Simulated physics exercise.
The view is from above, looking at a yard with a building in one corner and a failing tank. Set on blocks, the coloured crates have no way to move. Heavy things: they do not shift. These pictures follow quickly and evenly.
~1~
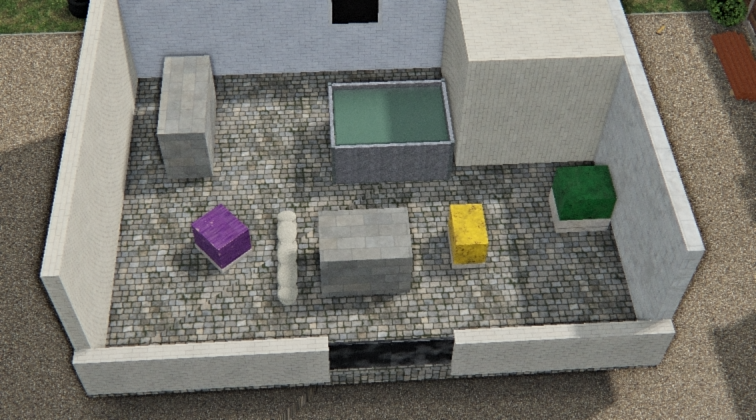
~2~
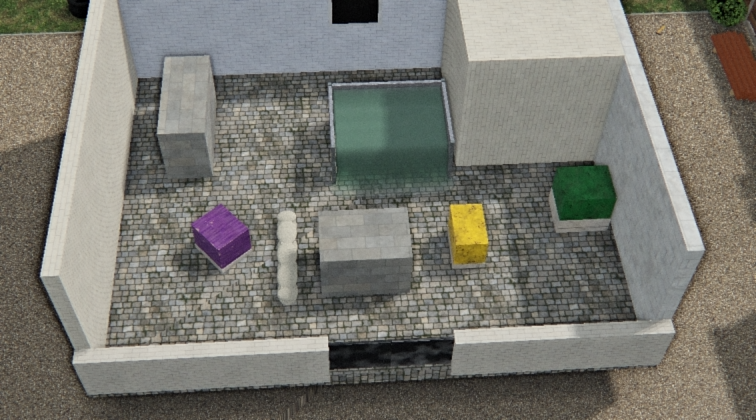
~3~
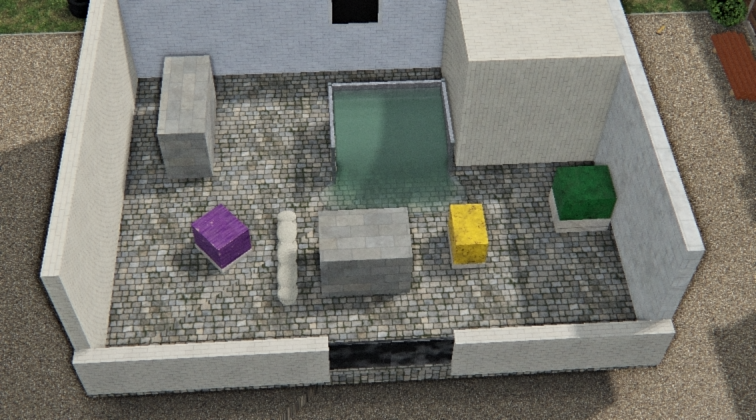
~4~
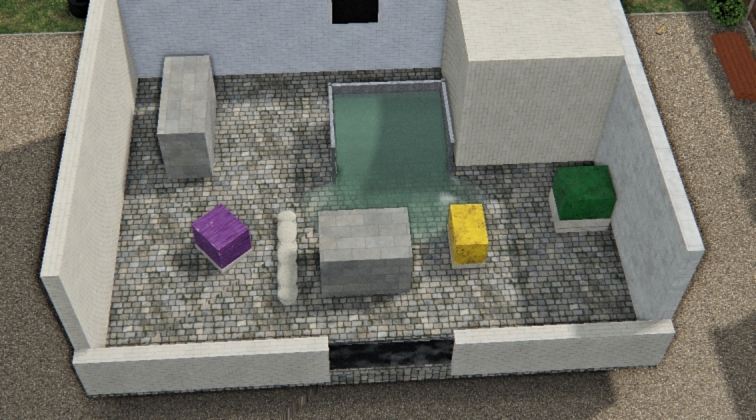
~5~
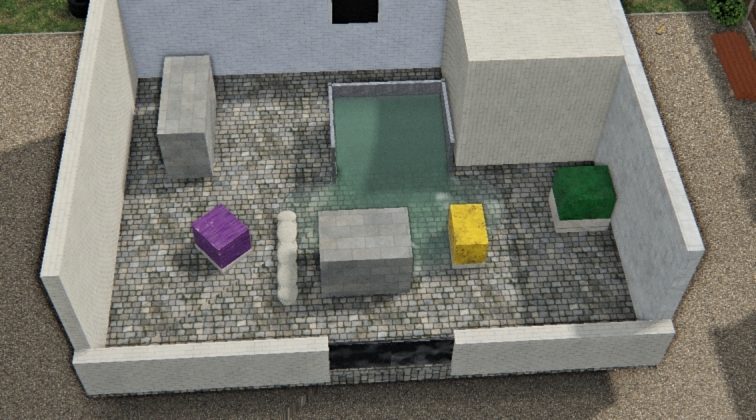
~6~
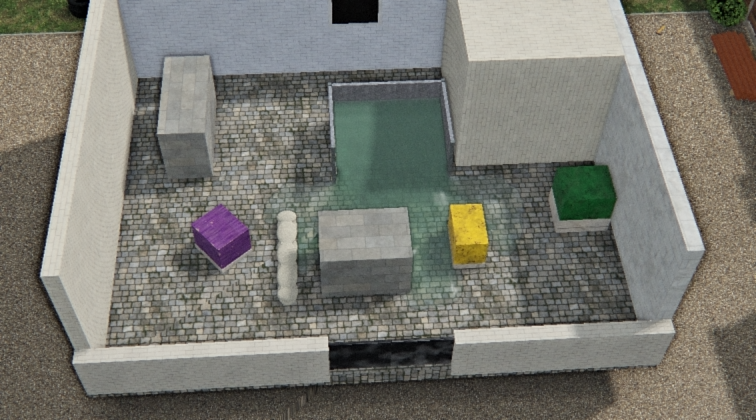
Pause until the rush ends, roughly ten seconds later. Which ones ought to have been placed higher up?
The purple crate sits too low; the yellow crate sits too low; the green crate sits high enough.
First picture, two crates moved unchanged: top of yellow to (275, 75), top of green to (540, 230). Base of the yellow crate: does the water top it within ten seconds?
The yellow crate simply stays high and dry.
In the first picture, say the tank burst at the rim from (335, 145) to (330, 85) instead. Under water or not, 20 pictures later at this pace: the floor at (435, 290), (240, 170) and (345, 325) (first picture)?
Point one: Not reached. Point two: Reached. Point three: Not reached.
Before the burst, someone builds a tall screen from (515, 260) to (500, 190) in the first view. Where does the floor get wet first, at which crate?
That would be the crate marked yellow.
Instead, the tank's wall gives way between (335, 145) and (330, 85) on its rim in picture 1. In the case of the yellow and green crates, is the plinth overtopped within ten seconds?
Yellow crate is not reached; green crate is not reached.
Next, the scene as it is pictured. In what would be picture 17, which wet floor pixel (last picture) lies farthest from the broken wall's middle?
The flood front should get to about (642, 344).
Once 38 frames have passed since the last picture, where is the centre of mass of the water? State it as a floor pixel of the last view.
Somewhere around (381, 234) in the last view.
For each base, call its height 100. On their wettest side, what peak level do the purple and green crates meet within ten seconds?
Close to 160 per cent, and close to 80 per cent, in that order.
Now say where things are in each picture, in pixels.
Still water in the tank at (390, 116), in the first frame.
The front is at (452, 180), out from the gap at (392, 169), in the second frame.
The front is at (461, 195), out from the gap at (392, 170), in the third frame.
The front is at a hidden place, out from the gap at (392, 171), in the fourth frame.
The front is at (447, 266), out from the gap at (392, 172), in the fifth frame.
Water pours out at (392, 172) and has run to (451, 299), in the sixth frame.
A moment on, water covers 30 % of the floor; the purple crate water round its plinth, the yellow crate water round its plinth, the green crate water round its plinth.
Next, water covers 55 % of the floor; the purple crate water round its plinth, the yellow crate water round its plinth, the green crate water round its plinth.
Then, water covers 75 % of the floor; the purple crate water round its plinth, the yellow crate water round its plinth, the green crate water round its plinth.
Later, water covers 95 % of the floor; the purple crate water round its plinth, the yellow crate water round its plinth, the green crate water round its plinth.
In the end, water covers 100 % of the floor; the purple crate was topped, the yellow crate was topped, the green crate stayed above the water.
